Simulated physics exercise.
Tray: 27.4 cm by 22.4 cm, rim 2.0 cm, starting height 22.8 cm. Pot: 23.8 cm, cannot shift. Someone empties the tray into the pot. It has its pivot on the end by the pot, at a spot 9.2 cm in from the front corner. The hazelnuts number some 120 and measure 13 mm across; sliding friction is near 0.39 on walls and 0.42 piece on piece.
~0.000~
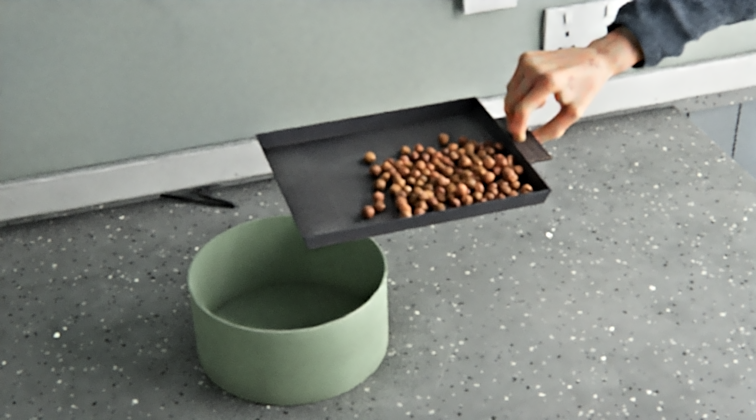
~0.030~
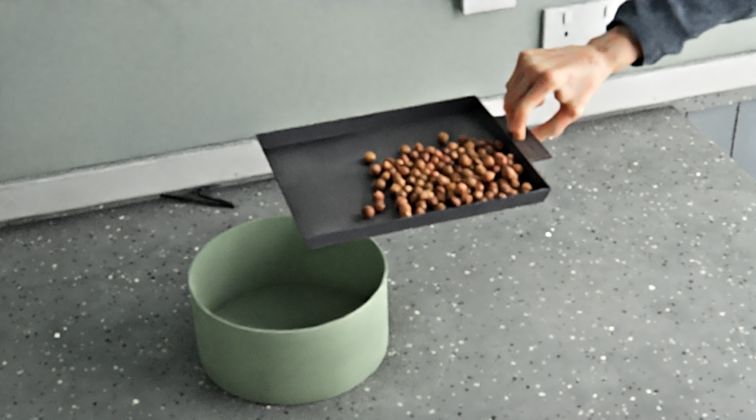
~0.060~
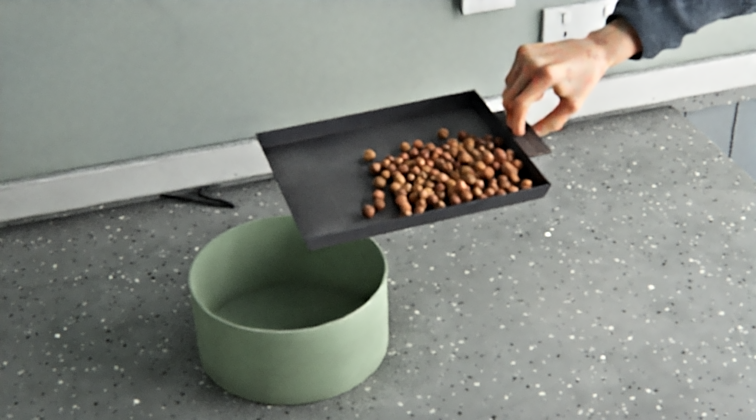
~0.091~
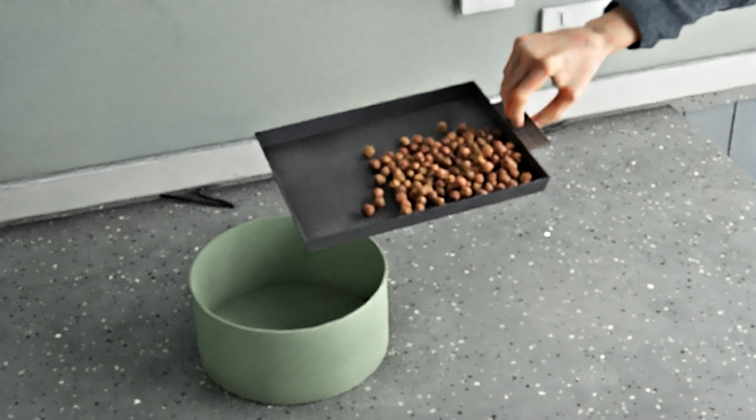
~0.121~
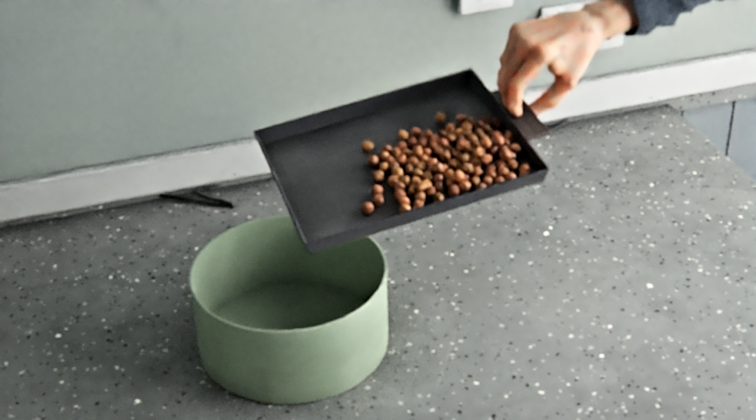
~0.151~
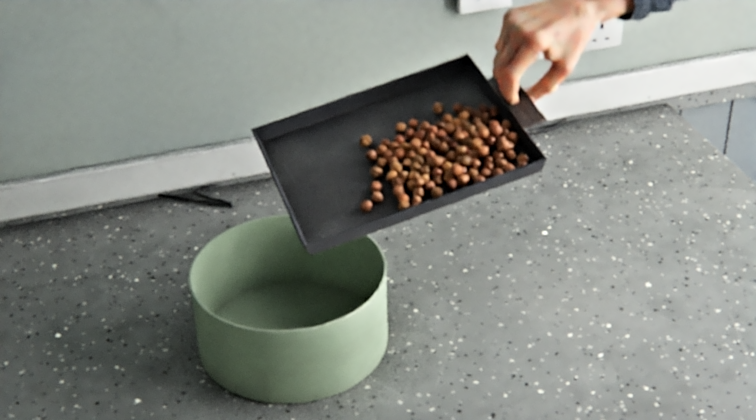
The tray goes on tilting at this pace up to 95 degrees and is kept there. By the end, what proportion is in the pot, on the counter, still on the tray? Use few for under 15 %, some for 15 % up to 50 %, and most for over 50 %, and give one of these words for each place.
Pot: Some, counter: Most, left on the tray: Few.
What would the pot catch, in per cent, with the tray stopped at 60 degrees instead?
10 %.
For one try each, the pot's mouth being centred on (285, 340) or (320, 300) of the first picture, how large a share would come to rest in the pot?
Roughly 100 per cent, then 70 per cent.
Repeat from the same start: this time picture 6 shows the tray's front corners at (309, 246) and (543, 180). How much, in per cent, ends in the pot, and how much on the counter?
Split: Pot = 40, counter = 60.
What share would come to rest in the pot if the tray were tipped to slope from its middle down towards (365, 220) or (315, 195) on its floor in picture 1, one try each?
Approximately 40 percent, then 45 percent.
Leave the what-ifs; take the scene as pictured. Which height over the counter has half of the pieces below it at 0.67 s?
Roughly 22 centimetres.
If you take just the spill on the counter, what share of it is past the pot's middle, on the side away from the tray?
Some 90 per cent of the spill lies beyond the centre.
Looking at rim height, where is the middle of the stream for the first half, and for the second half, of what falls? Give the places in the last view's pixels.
First near (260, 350), then at (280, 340).
After 0.46 s, tilt 52 degrees; the tray holds 100 %, the pot 0 %.
After 0.67 s, tilt 80 degrees; the tray holds 60 %, the pot 0 %.
After 1.00 s, tilt 95 degrees; the tray holds 0 %, the pot 25 %.
By 1.9 s all is still; pot 25 %, counter 75 %, tray 0 %.
